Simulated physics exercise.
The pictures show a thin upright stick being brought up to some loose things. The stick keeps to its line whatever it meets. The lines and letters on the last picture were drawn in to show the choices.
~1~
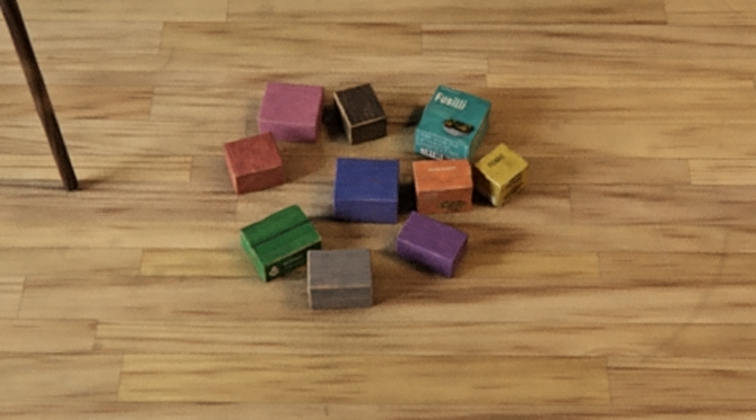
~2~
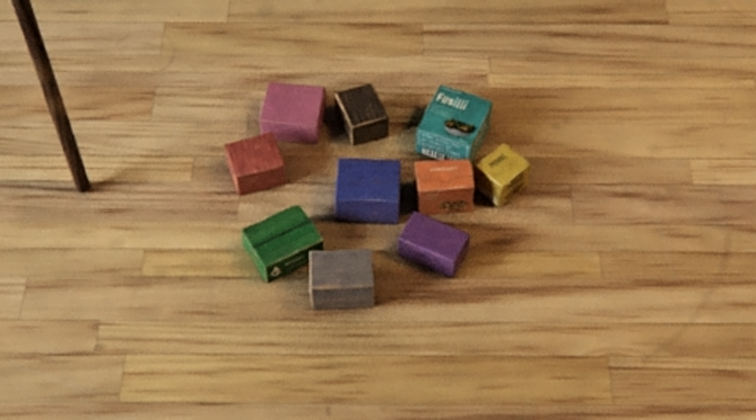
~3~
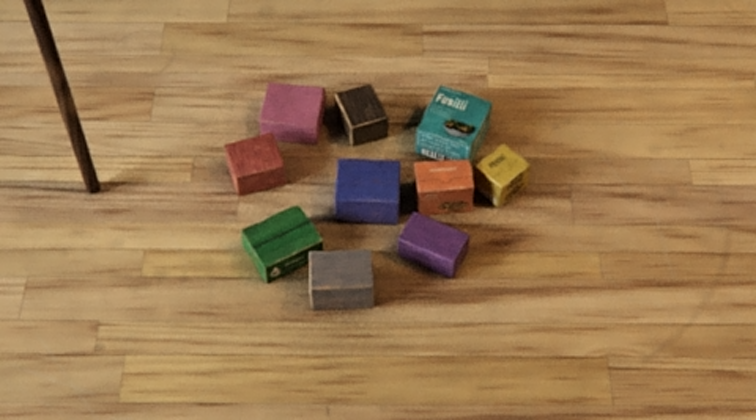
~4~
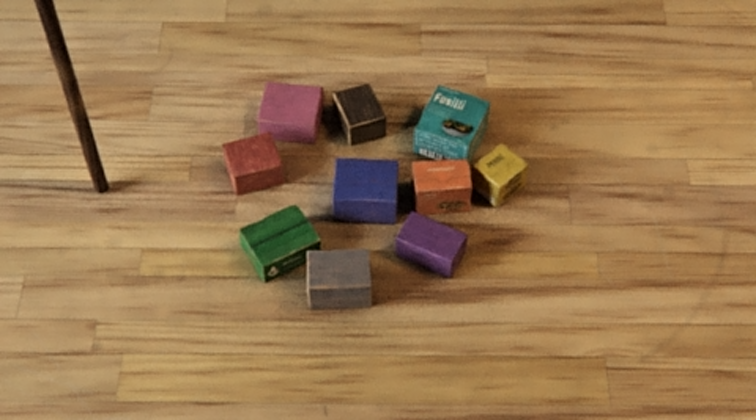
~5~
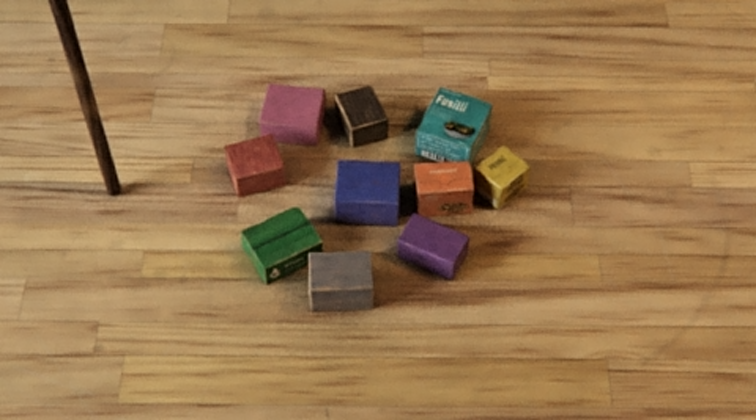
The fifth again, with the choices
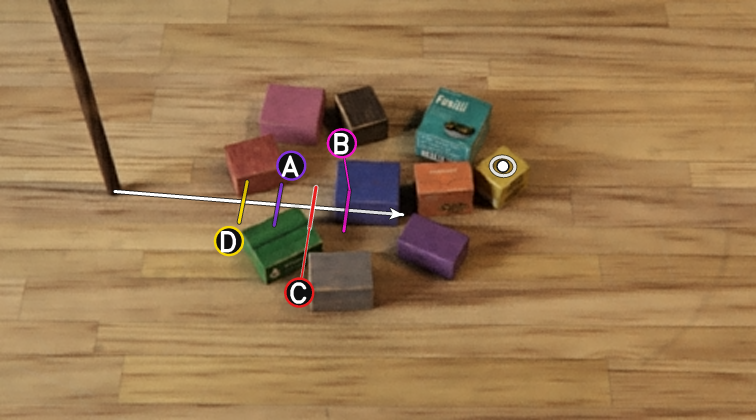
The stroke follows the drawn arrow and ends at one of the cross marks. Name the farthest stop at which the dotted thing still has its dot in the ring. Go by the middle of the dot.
At B, and not beyond.
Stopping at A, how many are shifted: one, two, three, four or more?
In all, one.
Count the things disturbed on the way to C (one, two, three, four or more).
It has moved one.
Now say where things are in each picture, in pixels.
Green box (281, 242); purple block (433, 244); red block (255, 164), in the first frame.
Red block (256, 164); grey block (342, 279), in the second frame.
Turquoise packet (454, 127); orange packet (443, 187), in the third frame.
Blue block (366, 191); yellow packet (499, 175), in the fourth frame.
Black block (361, 116); pink block (293, 115); green box (282, 244), in the fifth frame.
On the marked copy, A at (278, 205); B at (347, 210); C at (313, 208); D at (244, 202); the arrow from (115, 191) to (403, 214); the white dot at (503, 166).
Taking B. A third of the way, foot of the stick (200, 199).
Two thirds of the way, foot of the stick (283, 206); red block (269, 163).
When it is over, foot of the stick (347, 212); blue block (385, 192); red block (269, 163); the dot is still in its ring.
As for the rest, A keeps the dot in but is short; C keeps the dot in but is short; D keeps the dot in but is short.
